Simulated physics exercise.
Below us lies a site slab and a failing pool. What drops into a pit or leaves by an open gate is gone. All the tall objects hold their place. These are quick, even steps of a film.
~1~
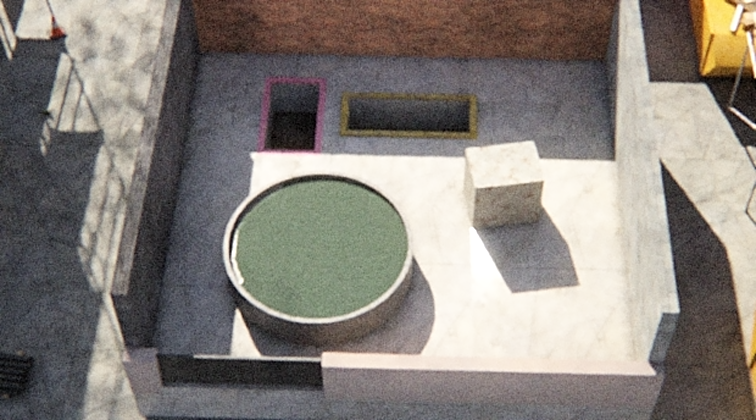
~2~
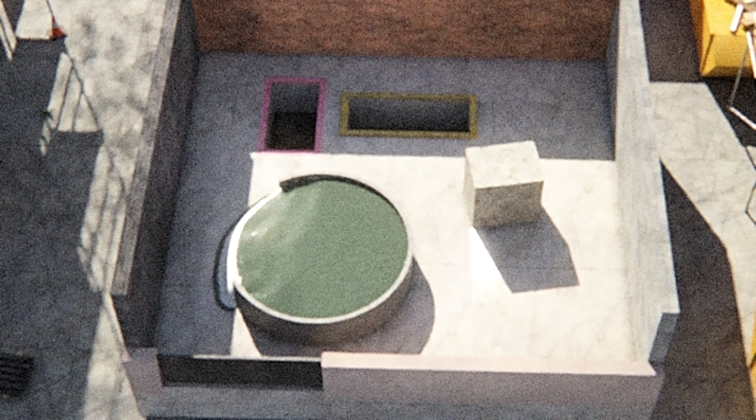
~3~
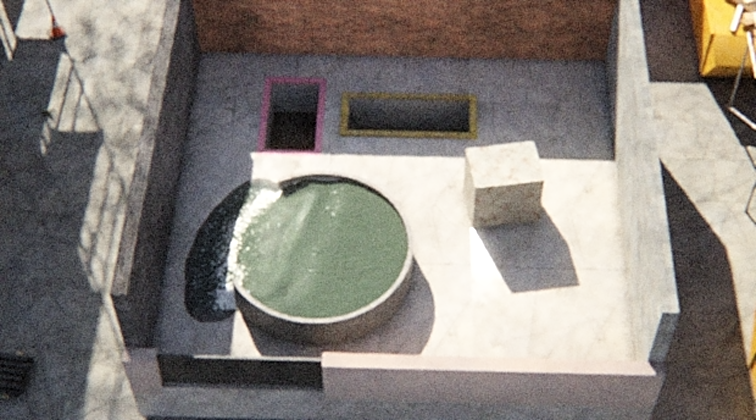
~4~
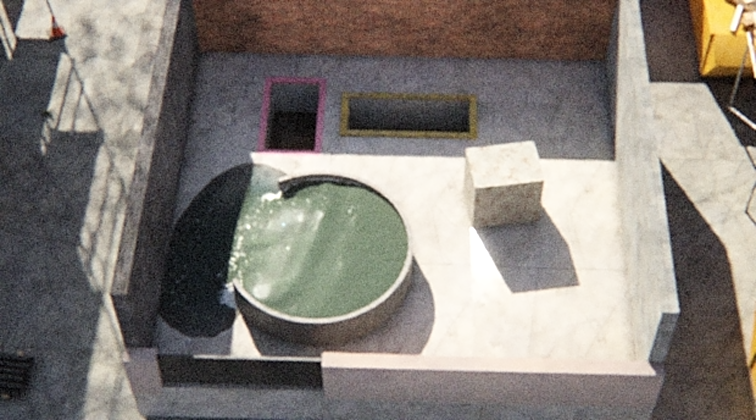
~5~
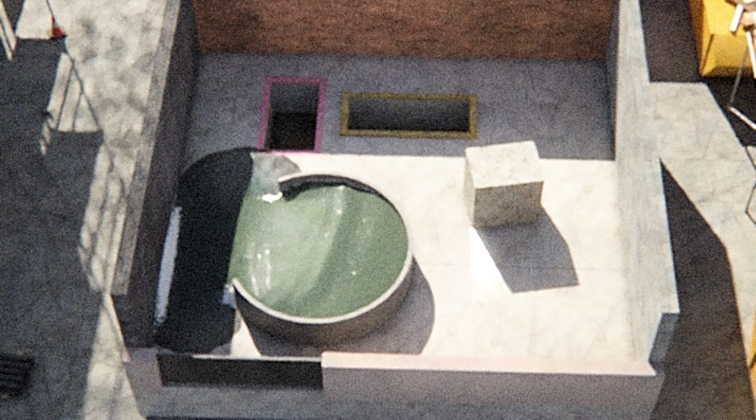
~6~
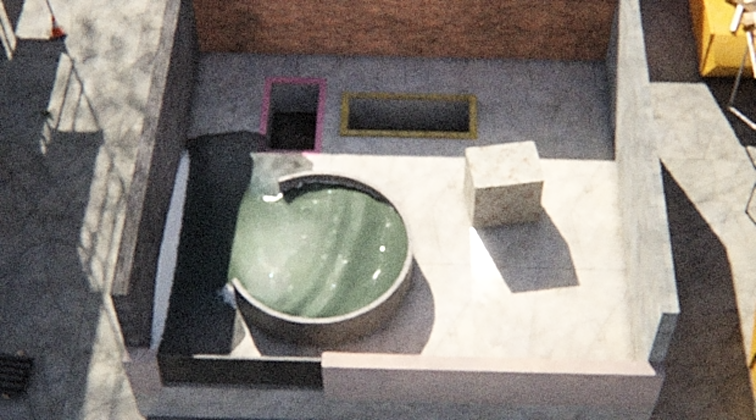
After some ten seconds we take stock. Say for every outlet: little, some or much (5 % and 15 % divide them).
The gate takes less than 5 %; the yellow pit takes less than 5 %; the pink pit takes more than 15 %.
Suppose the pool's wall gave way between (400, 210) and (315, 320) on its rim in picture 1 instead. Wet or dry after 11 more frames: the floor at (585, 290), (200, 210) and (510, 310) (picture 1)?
In that order: Under water, clear, flooded.
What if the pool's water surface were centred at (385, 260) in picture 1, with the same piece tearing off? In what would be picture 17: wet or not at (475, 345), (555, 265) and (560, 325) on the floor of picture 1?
One after the other: Dry, clear, dry.
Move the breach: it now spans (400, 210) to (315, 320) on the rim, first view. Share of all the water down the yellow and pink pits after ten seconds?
Per cent: Yellow 8, pink 8.
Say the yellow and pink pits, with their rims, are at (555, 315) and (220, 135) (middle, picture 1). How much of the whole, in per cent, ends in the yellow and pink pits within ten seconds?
In per cent: Yellow 8, pink 45.
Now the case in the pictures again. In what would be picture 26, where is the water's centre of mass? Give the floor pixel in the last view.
Roughly at (267, 234).
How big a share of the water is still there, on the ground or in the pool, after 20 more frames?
Some 94 per cent.
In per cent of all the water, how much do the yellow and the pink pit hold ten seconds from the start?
About 2 and 30 per cent.
A moment on, water covers 20 % of the floor; the gate 0 %, the yellow pit 0 %, the pink pit 0 %.
Next, water covers 25 % of the floor; the gate 0 %, the yellow pit 0 %, the pink pit 1 %.
Then, water covers 40 % of the floor; the gate 0 %, the yellow pit 0 %, the pink pit 6 %.
Later, water covers 70 % of the floor; the gate 0 %, the yellow pit 2 %, the pink pit 18 %.
In the end, water covers 85 % of the floor; the gate 0 %, the yellow pit 2 %, the pink pit 30 %.
